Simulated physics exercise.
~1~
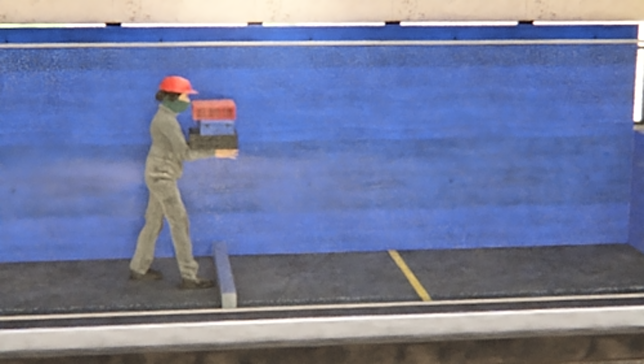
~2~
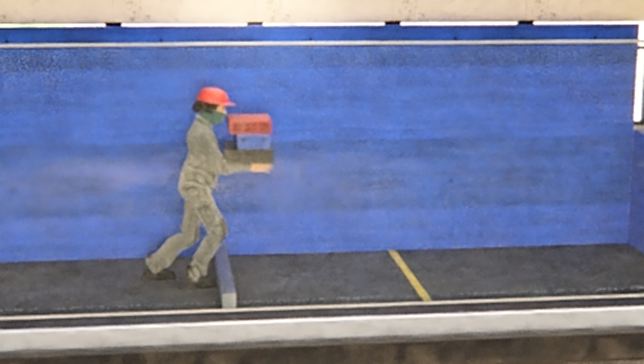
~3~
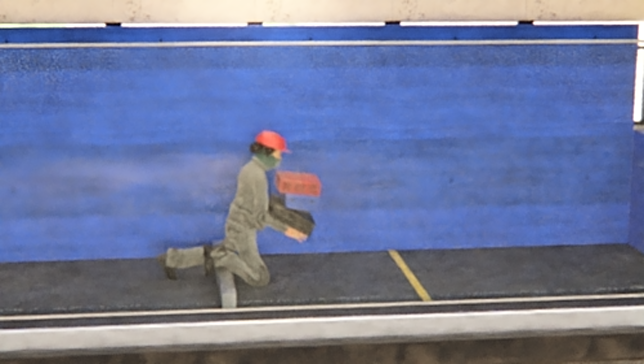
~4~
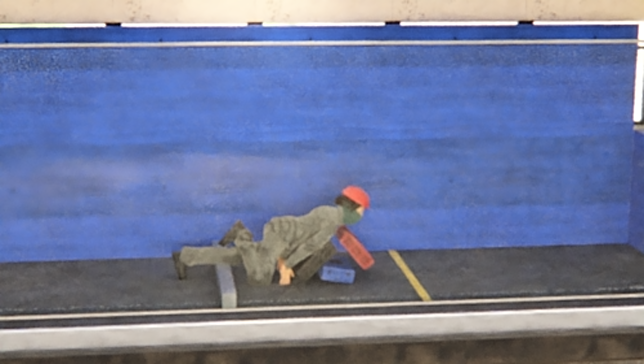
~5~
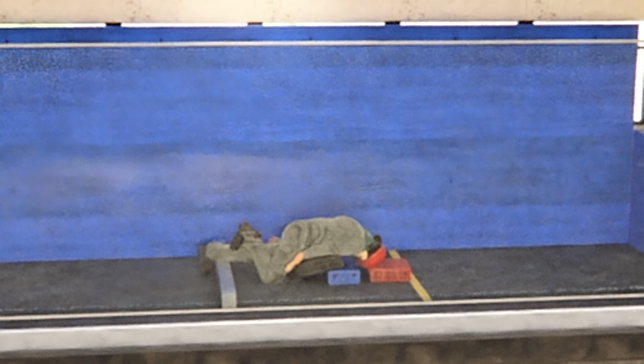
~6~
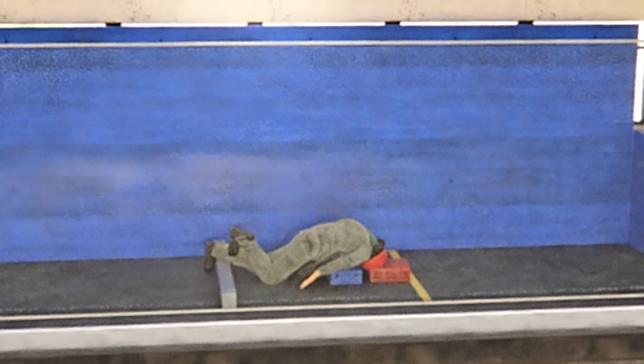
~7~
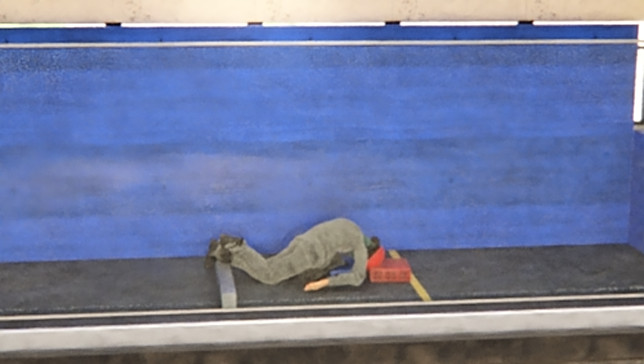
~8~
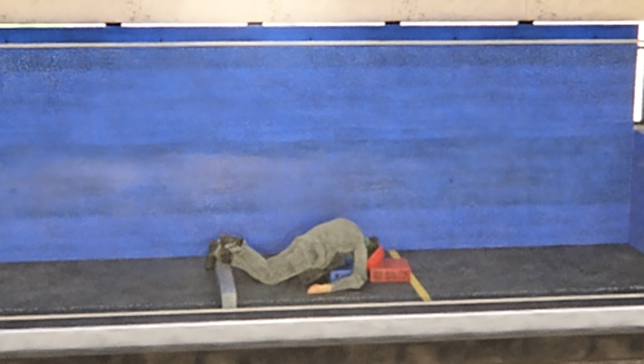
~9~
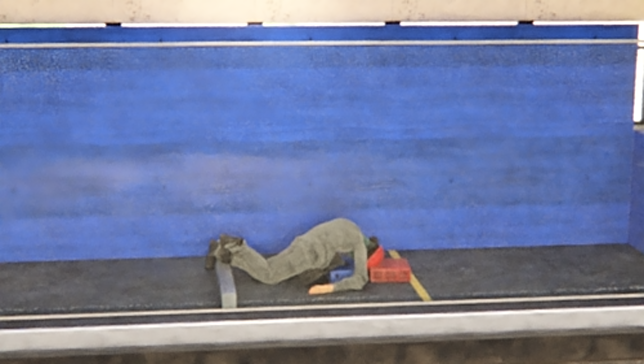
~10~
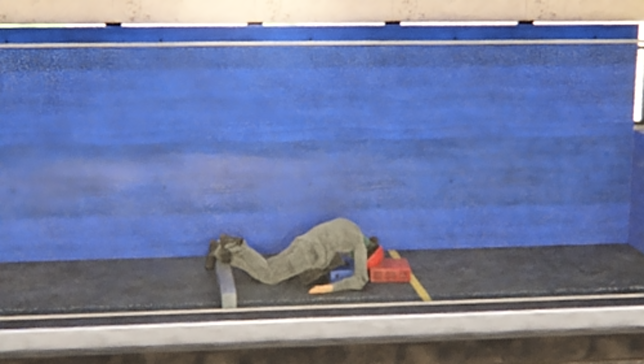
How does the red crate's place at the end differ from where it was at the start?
At the start the red crate is on top of the stack held in the person's arms, to the left of the yellow line and high above the floor. At the end it lies on the floor farther right, by the person's head and just short of the yellow line.
